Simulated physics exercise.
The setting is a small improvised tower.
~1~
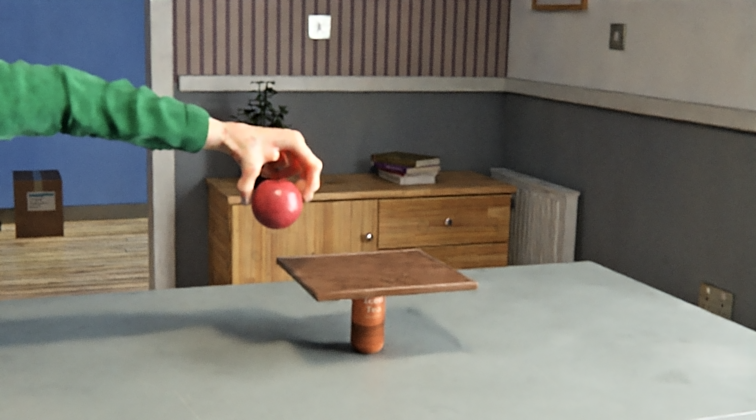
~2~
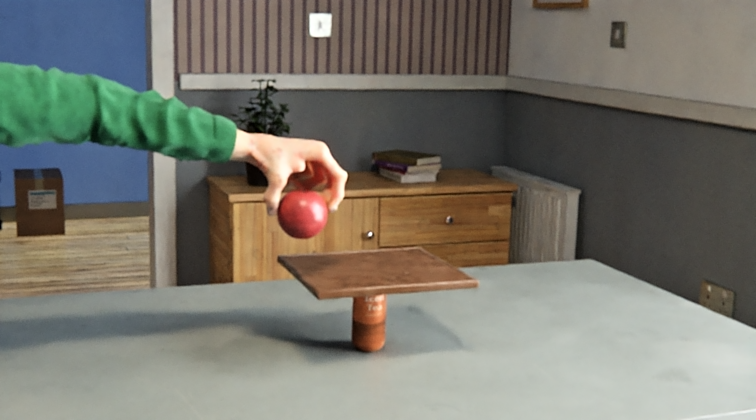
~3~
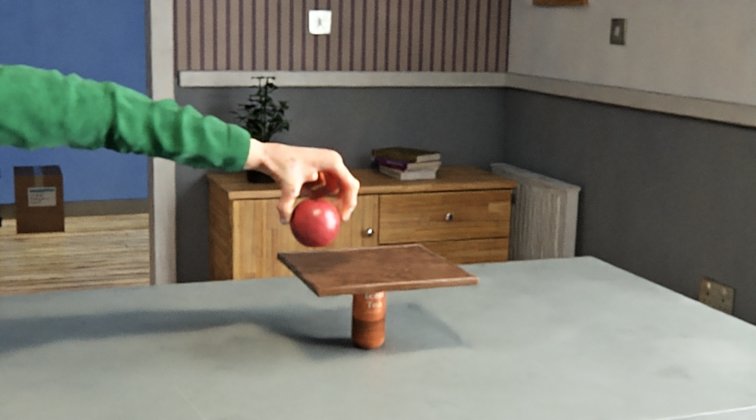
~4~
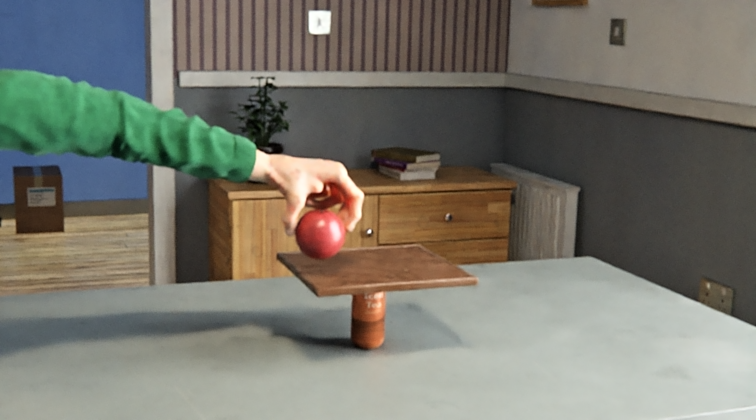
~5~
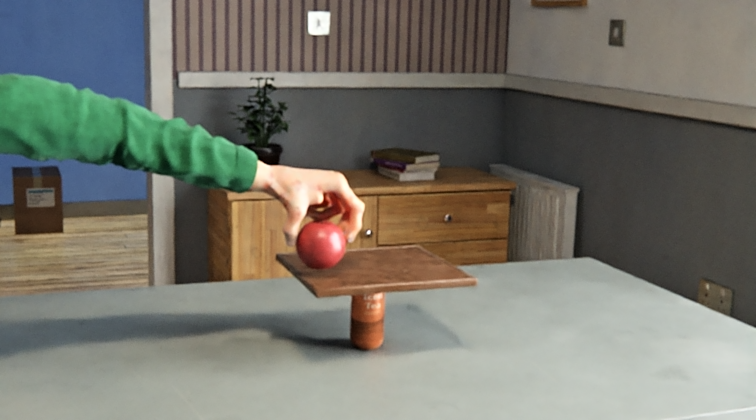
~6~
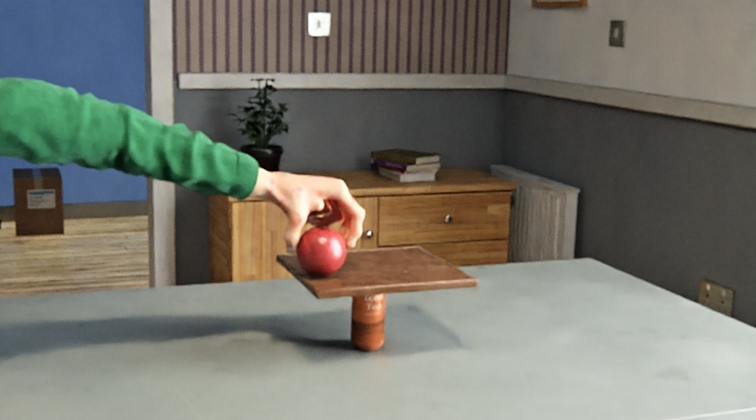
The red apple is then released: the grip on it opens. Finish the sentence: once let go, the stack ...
Once let go, the stack falls apart.
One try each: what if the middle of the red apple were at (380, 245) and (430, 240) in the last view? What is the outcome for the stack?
First try: Stands; second try: Topples.
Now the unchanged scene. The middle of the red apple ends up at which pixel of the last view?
I'd point to roughly (291, 344).
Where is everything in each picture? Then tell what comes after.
In the first picture, on its way; red apple (277, 204); brown lid (373, 273).
In the second picture, on its way; red apple (302, 214); brown lid (374, 271).
In the third picture, on its way; red apple (315, 223); brown lid (374, 268).
In the fourth picture, on its way; red apple (320, 234); brown lid (373, 268).
In the fifth picture, on its way; red apple (321, 245); brown lid (373, 269).
In the sixth picture, set down, still held; red apple (321, 251); brown lid (373, 270).
Then, 0.40 s after the last picture, red apple now fallen; brown lid on its side.
Then, 0.70 s after the last picture, brown lid on its side.
At rest, fallen, brown lid and red apple; orange can in place. Seen from the same camera at the end, red apple near (291, 344). The stack gives way.
